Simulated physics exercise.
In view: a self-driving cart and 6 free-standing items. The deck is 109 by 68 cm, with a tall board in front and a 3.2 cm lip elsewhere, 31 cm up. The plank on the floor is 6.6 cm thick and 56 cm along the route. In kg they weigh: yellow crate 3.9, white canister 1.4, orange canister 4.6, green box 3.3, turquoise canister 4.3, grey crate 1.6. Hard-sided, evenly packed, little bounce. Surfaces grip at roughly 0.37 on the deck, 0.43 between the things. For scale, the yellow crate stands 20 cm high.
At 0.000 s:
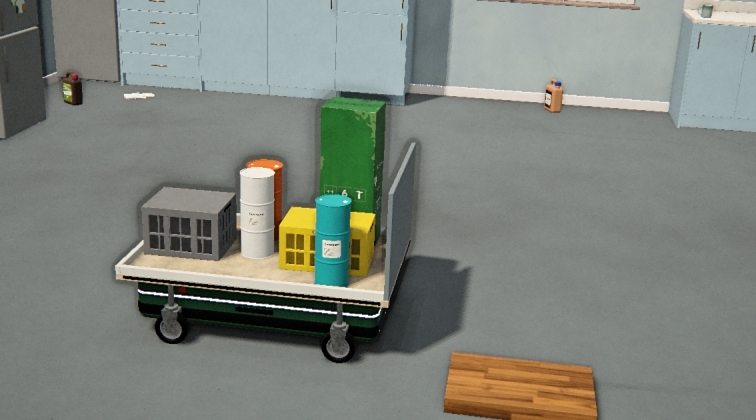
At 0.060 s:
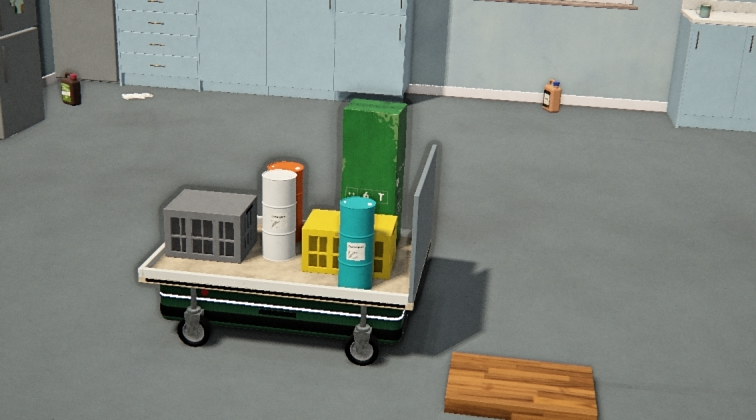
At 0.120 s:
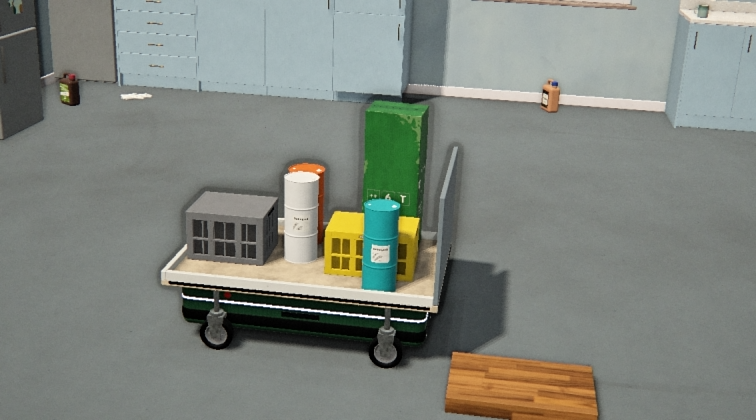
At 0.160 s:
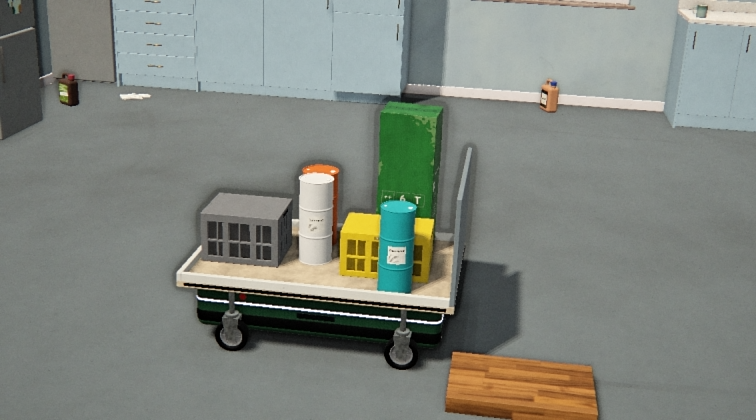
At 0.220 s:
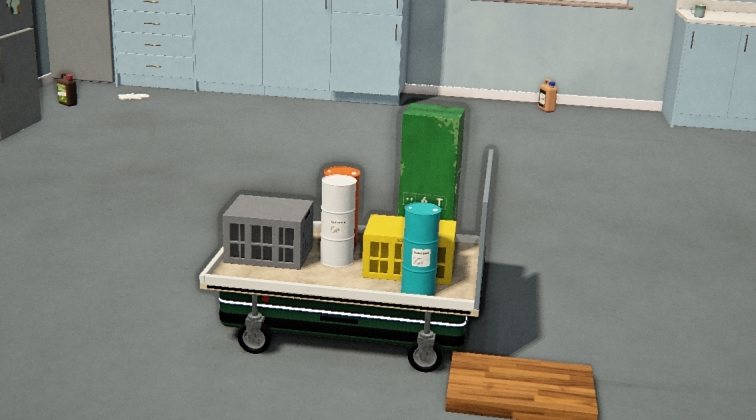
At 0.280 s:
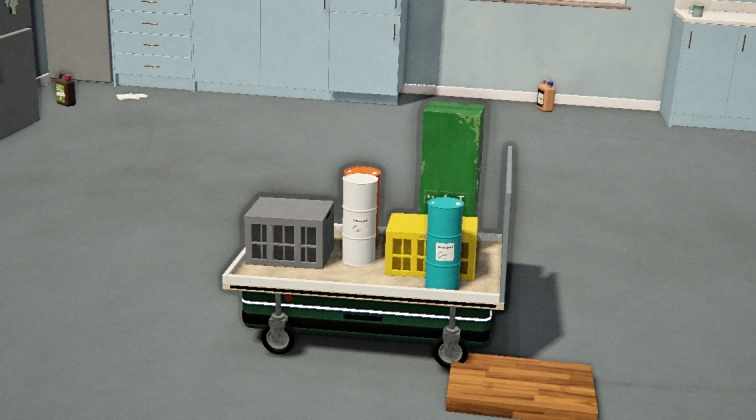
Flat cart carrying crates, canisters and a tall green box rolling right across a grey kitchen floor to a wooden plank.
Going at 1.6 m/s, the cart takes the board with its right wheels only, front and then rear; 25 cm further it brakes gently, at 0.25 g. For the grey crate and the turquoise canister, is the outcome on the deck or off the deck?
The grey crate stays on the cart and the turquoise canister stays on the cart.
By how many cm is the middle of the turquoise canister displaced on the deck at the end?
Some 30 cm.
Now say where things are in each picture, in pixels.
In the first picture, 0 cm covered; grey crate (191, 223); turquoise canister (332, 243).
In the second picture, 10 cm covered; green box (373, 176).
In the third picture, 19 cm covered; yellow crate (373, 246); white canister (301, 218).
In the fourth picture, 26 cm covered; green box (409, 179).
In the fifth picture, 35 cm covered; yellow crate (410, 249); white canister (338, 221).
In the sixth picture, 45 cm covered; grey crate (291, 232); turquoise canister (444, 246).
After 0.78 s, 125 cm covered; turquoise canister leaning 54° near (607, 252); grey crate leaning 5° near (479, 228); green box leaning 26°.
After 1.28 s, 205 cm covered; green box now off the deck; turquoise canister on its side; grey crate slid 5 cm near (668, 263).
At rest (2.9 s), off the deck, green box; tipped over on the deck, orange canister and turquoise canister; the other 3 in place, give or take 10 cm.
